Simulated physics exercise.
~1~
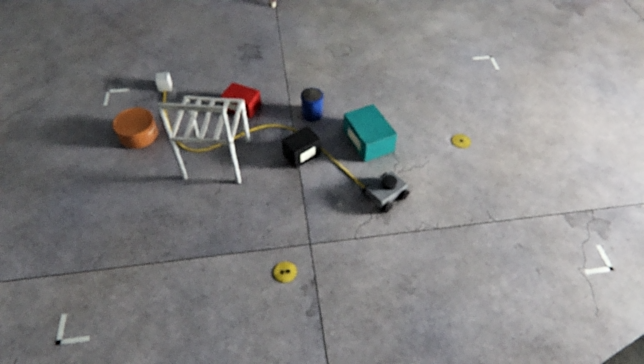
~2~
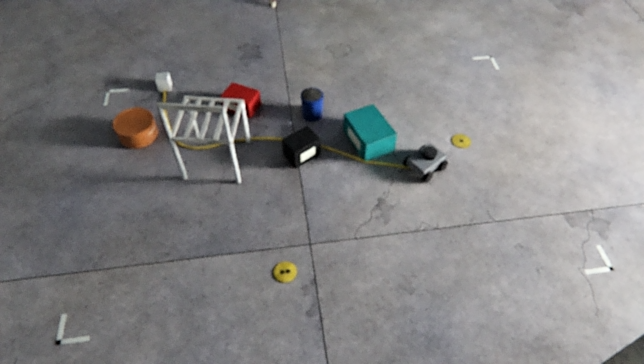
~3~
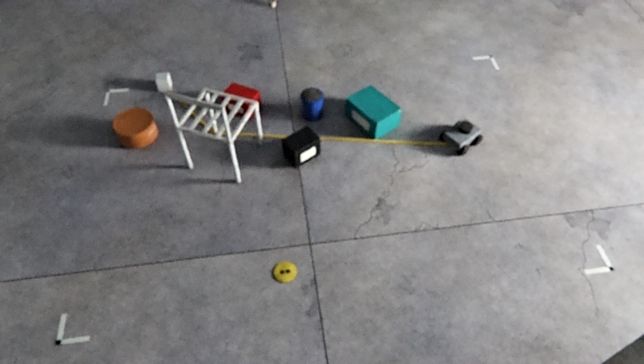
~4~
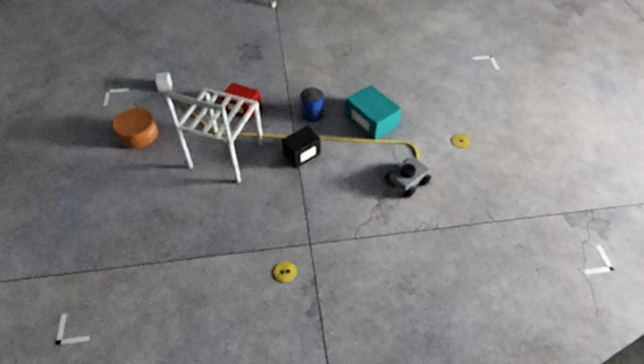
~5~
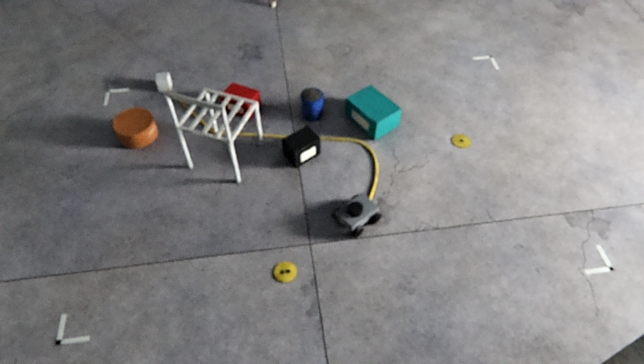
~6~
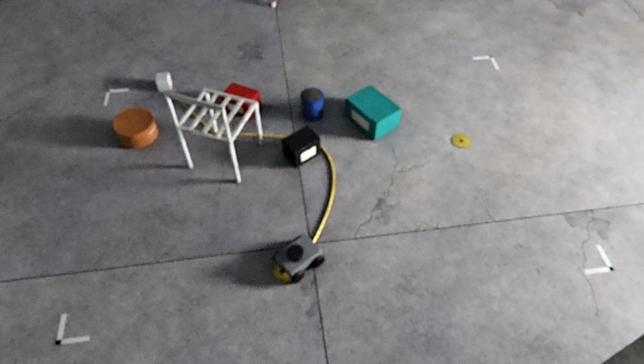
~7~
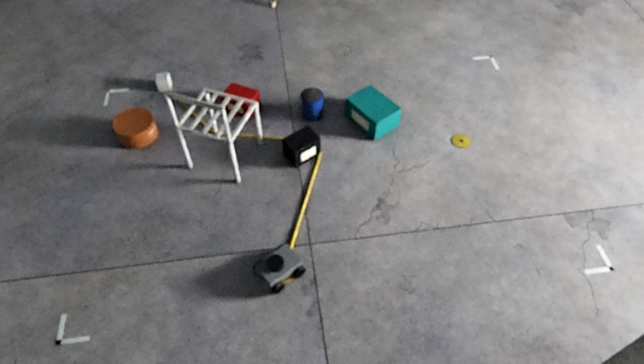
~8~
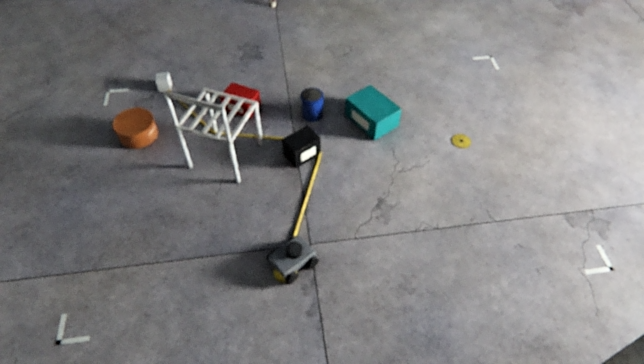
A low grey cart trailing a yellow lead rolls up and to the right across a grey floor, past a teal carton, toward a yellow mark. As it reaches the mark, the lead pulls straight, and the teal carton and the white chair shift slightly from their places. The cart then turns back down and to the left, the lead curving loosely behind it. It rolls onto the second yellow mark and a little beyond, drawing the lead straight from the black carton, which hardly stirs. Finally it edges back and rests over the mark, with everything still upright.
